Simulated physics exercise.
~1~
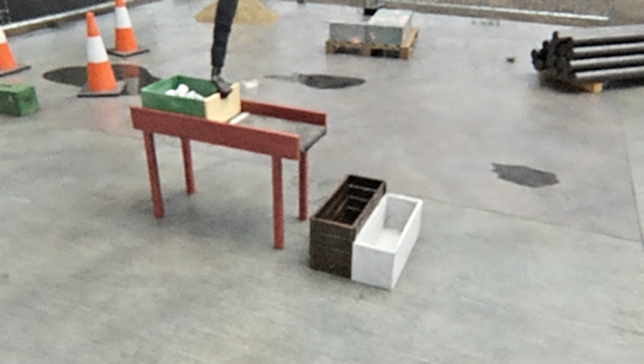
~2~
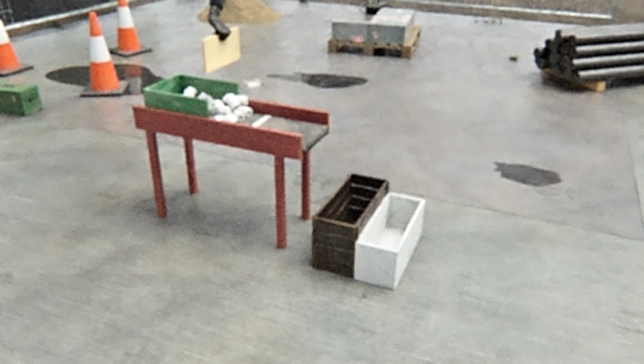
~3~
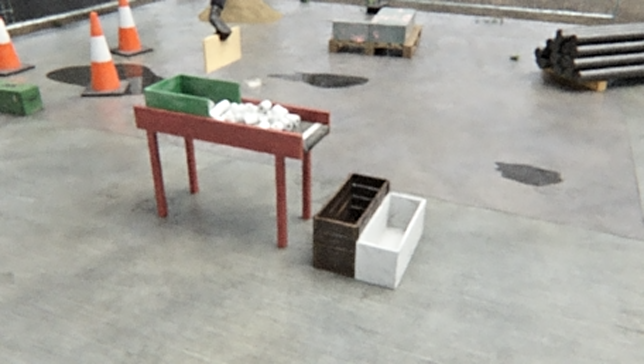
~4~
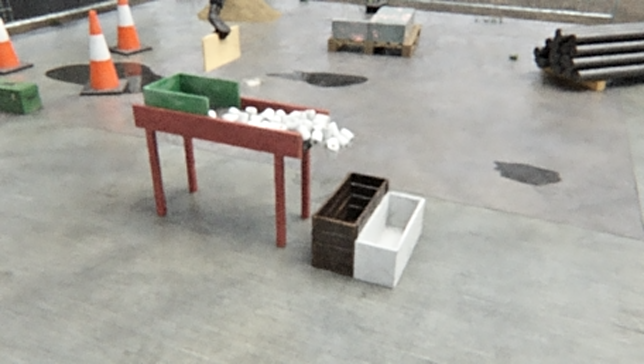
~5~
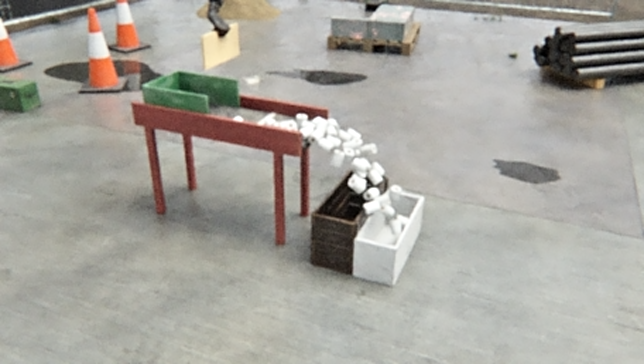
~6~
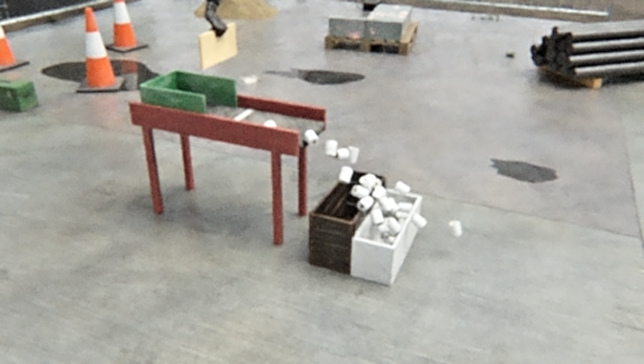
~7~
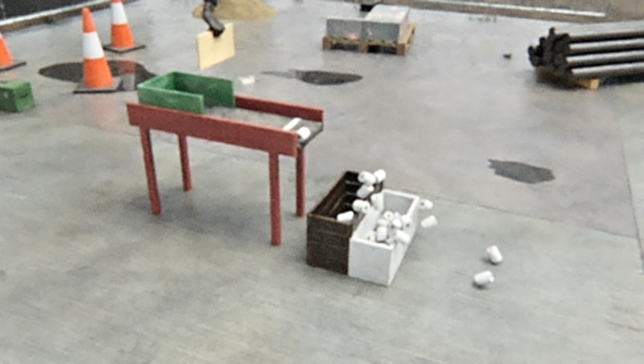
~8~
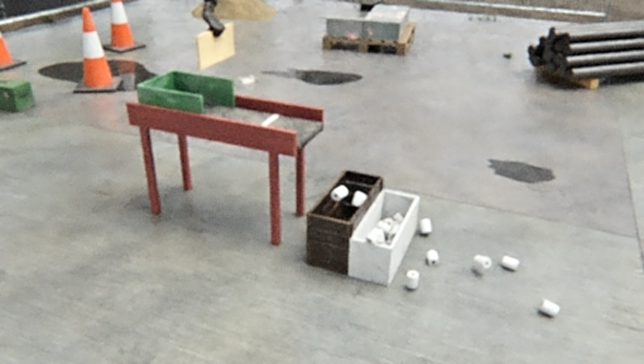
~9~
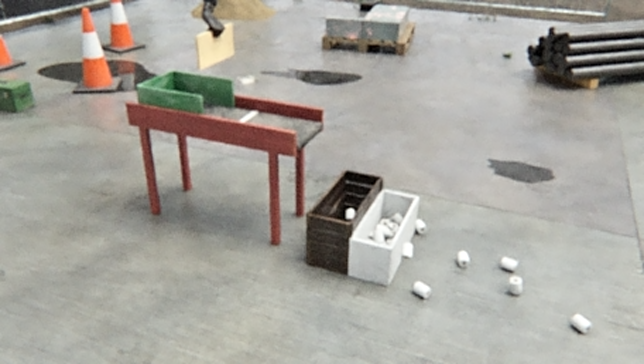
On a wet concrete yard, a gate lifted from a green pen on a red-sided belt, and the white rolls inside rode right and poured off the end, most landing in the white tub, some in the dark wooden box and several on the ground beyond.
